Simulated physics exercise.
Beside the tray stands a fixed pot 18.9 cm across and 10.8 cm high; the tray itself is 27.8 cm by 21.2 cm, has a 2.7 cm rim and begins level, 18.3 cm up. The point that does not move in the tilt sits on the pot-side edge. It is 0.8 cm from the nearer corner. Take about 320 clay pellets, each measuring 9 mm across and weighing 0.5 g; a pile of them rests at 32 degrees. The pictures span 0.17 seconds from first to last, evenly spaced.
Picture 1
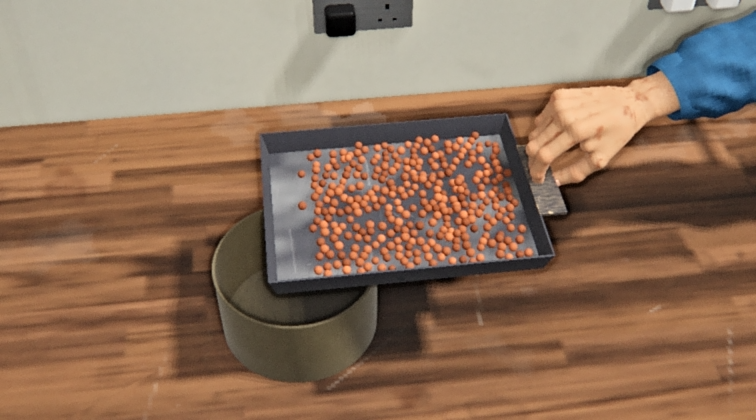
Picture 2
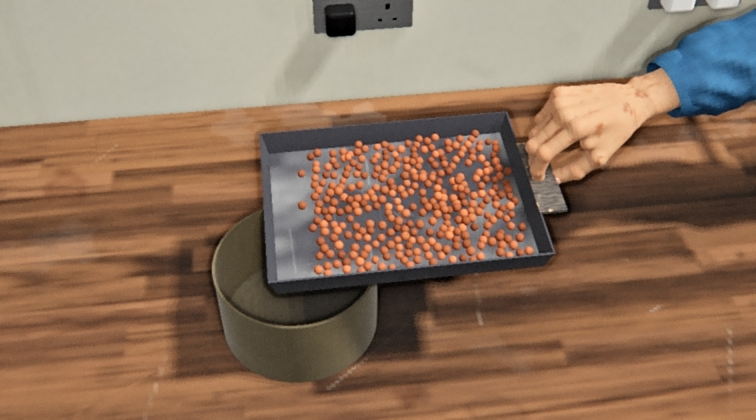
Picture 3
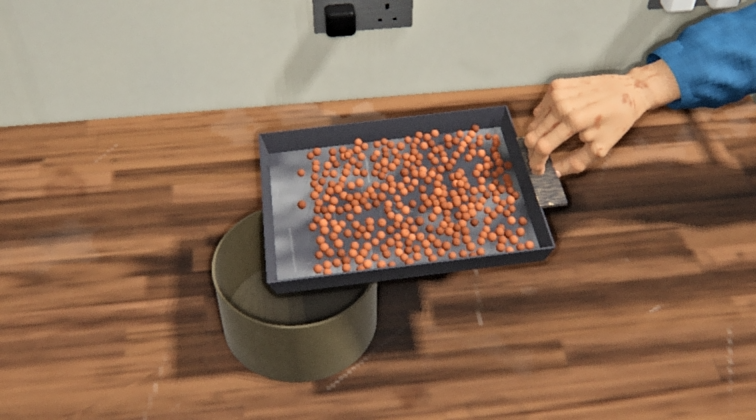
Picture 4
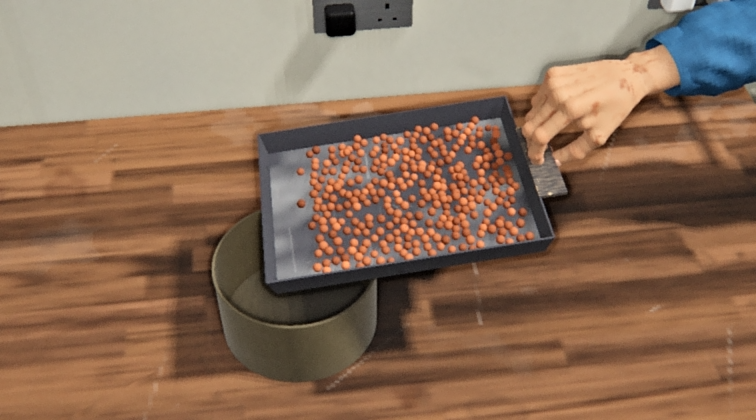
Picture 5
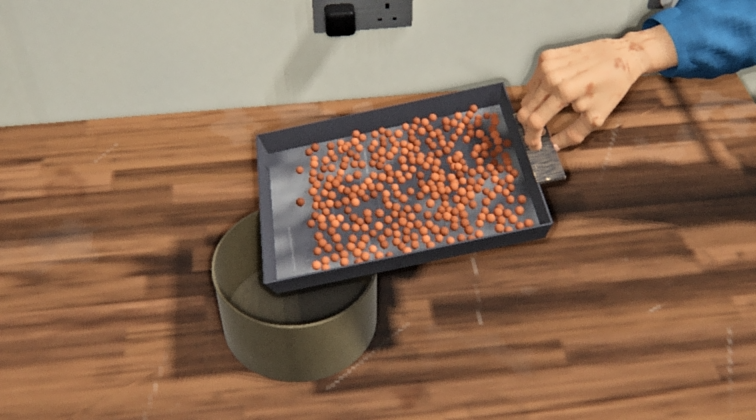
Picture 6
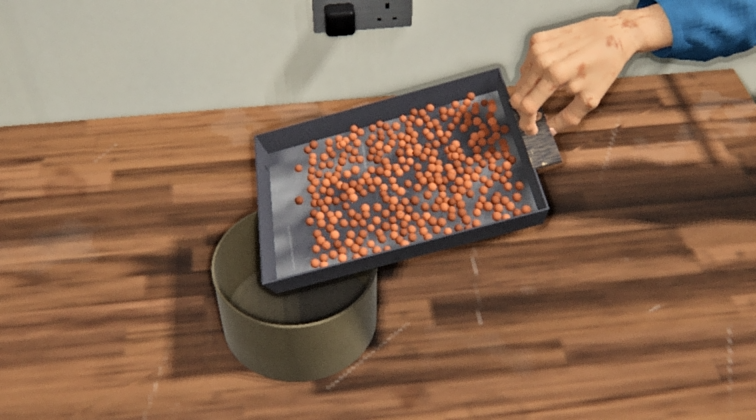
In this clip, a hand in a blue sleeve holds a dark tray of small orange balls partly above a round, olive-coloured pot on a wooden surface, then gradually raises the tray's right side while the balls stay spread across it.
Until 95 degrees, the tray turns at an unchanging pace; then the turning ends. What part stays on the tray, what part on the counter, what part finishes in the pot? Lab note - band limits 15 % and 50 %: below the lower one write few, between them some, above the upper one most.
Tray = few; counter = most; pot = some.
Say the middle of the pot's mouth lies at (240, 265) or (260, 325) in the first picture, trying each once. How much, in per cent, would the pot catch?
80 % and 40 %.
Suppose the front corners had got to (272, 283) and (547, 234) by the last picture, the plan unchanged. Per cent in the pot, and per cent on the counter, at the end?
Pot: 0, counter: 100.
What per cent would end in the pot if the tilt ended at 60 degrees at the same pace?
Estimated share: About 5 %.
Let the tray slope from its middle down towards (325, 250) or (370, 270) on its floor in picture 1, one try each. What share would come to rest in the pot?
0 and 0 %.
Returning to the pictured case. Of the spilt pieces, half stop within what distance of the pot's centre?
That comes to near 20 cm.
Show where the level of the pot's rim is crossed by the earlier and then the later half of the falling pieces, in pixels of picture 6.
It passes about (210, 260) first and (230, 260) afterwards.
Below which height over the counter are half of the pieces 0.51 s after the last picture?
I'd put it near 18 cm.
Then, 0.31 s after the last picture, tilt 55 degrees; the tray holds 100 %, the pot 0 %.
Then, 0.51 s after the last picture, tilt 81 degrees; the tray holds 75 %, the pot 0 %.
Then, 0.83 s after the last picture, tilt 95 degrees; the tray holds 15 %, the pot 20 %.
In the end, tray 0 %, counter 65 %, pot 35 %.
